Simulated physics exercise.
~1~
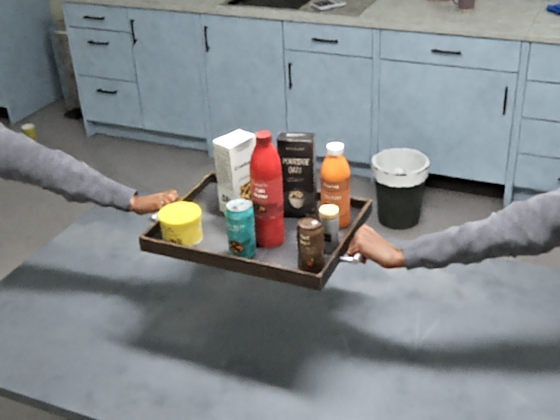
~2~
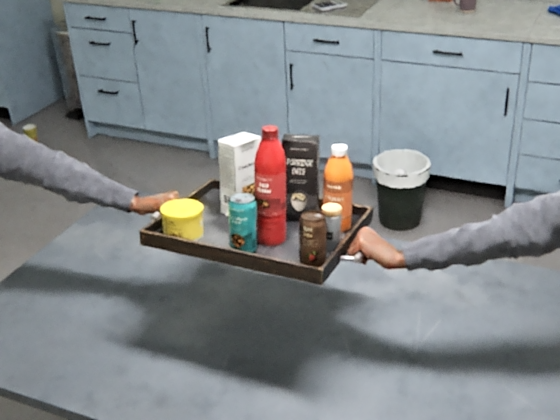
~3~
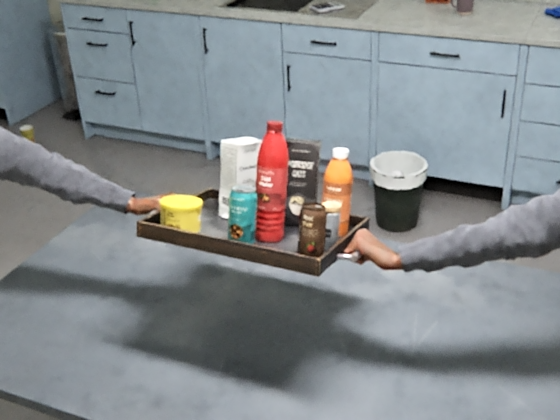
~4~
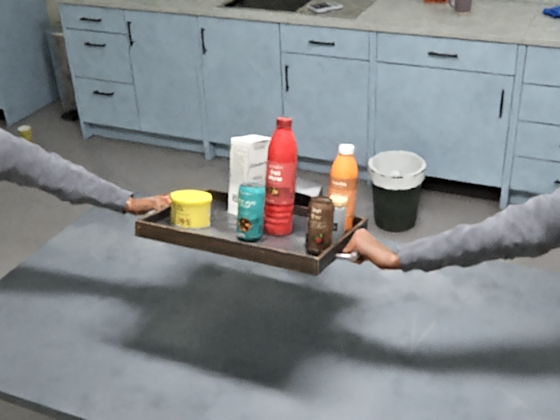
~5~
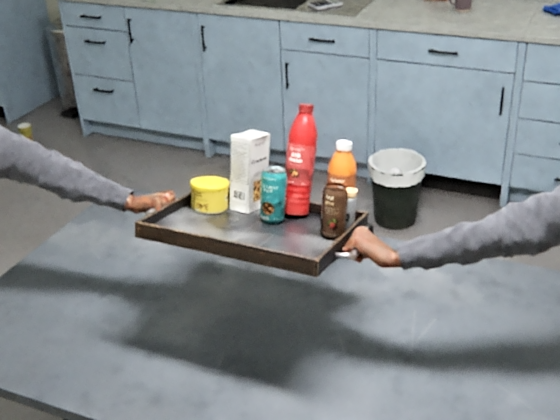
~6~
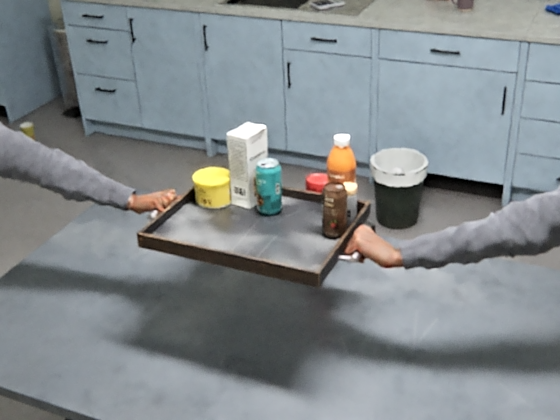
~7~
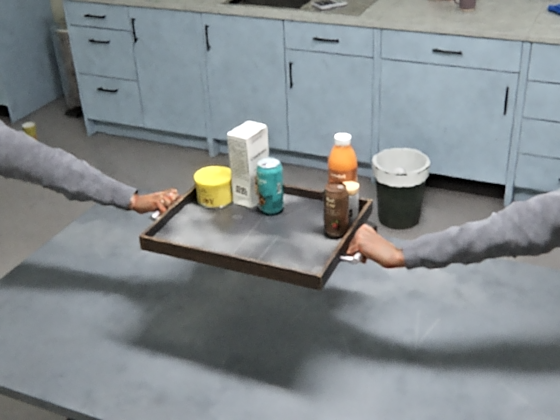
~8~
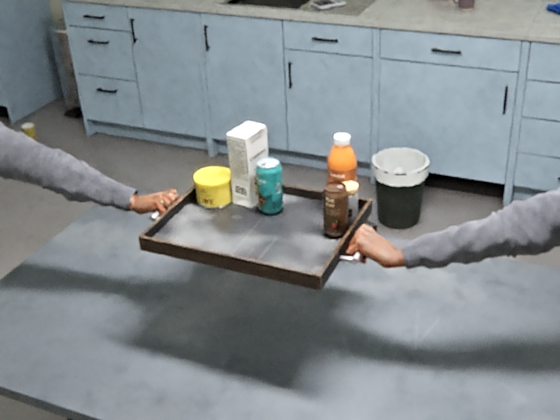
The clip shows two hands holding a dark tray of containers above a table and tipping its far edge down, so the items slide away and a black packet, then a red bottle, topple off the far side, before the tray levels with the other items still upright.
